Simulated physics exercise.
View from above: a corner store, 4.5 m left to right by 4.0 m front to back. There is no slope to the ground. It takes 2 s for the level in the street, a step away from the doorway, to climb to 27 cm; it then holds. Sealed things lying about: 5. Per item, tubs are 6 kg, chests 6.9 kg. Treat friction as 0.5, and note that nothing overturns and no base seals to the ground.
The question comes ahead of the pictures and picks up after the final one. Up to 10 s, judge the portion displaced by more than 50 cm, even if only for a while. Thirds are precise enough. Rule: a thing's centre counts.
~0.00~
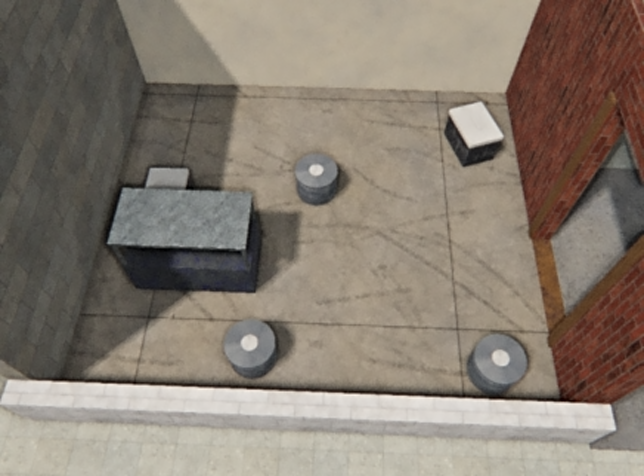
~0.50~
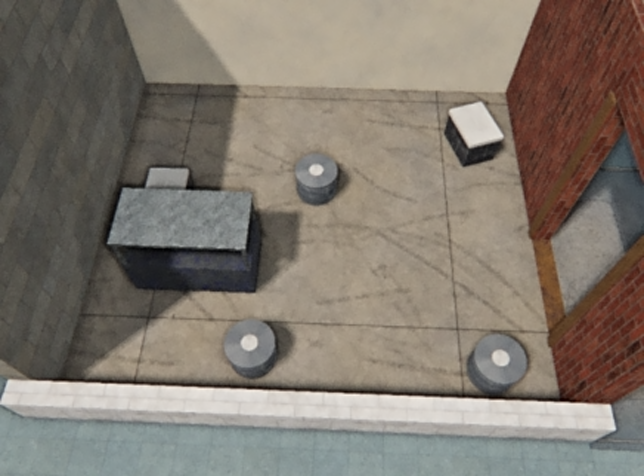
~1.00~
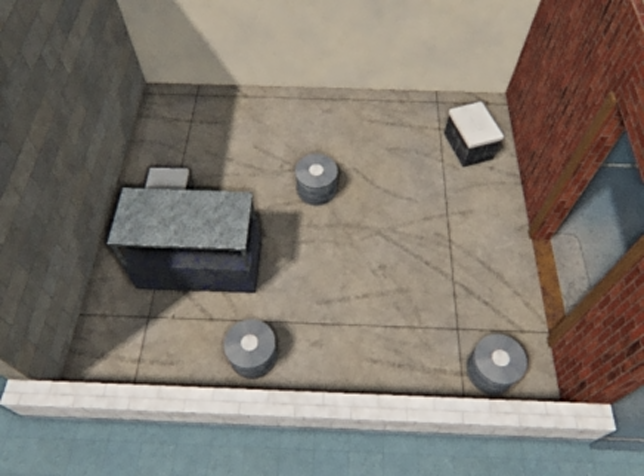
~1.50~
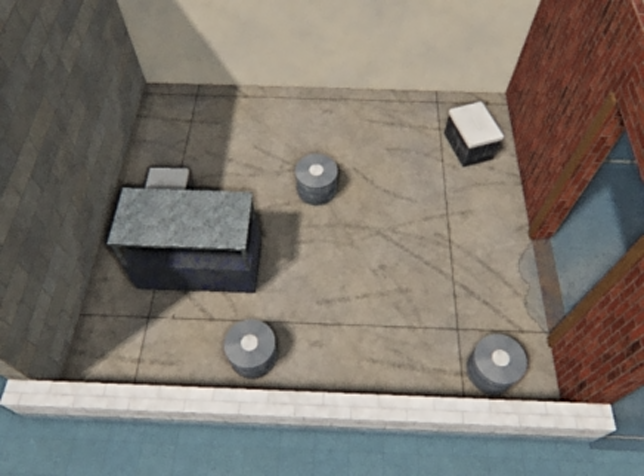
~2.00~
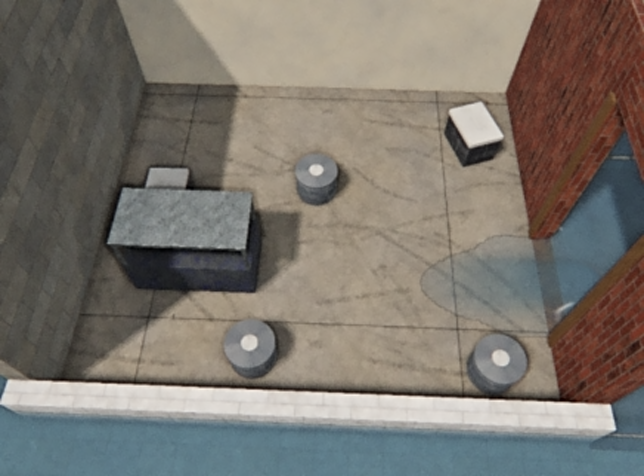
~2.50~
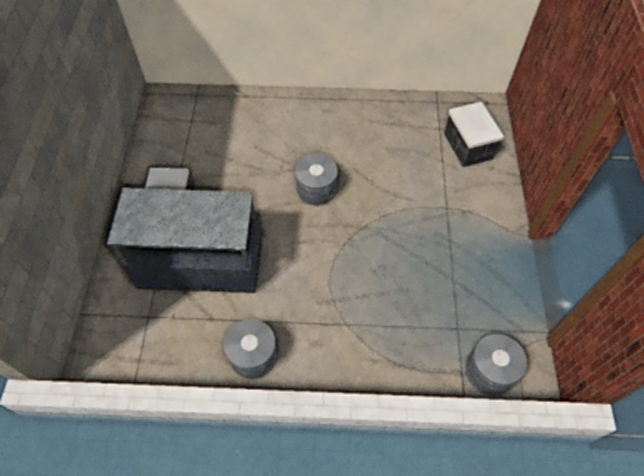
It's going to be somewhere in the middle, I reckon.
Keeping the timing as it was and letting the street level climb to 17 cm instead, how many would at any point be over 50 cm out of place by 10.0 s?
Then the count would be 3.
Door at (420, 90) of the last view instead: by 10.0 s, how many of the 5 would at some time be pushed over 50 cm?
That gives 5 of them.
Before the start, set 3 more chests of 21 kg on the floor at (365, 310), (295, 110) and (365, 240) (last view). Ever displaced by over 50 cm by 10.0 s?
First one crosses the line, second one crosses the line, third one crosses the line.
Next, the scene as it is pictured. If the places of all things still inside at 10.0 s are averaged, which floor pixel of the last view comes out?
(298, 185).
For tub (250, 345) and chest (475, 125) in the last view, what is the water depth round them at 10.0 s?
About 16 and 4 cm.
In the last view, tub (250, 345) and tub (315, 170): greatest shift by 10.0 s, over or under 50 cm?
Taking them in order, the first is above the mark and the second is above the mark.
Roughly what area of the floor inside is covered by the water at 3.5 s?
Wet: Near 9.5 m2.
After 3.5 s 0 of 5 are over 50 cm from their spots; 0 afloat.
After 4.5 s 2 of 5 are over 50 cm from their spots; 1 afloat.
After 7.0 s 3 of 5 are over 50 cm from their spots; 4 afloat.
After 10.0 s 3 of 5 are over 50 cm from their spots, and 3 have been at some point; 4 afloat.
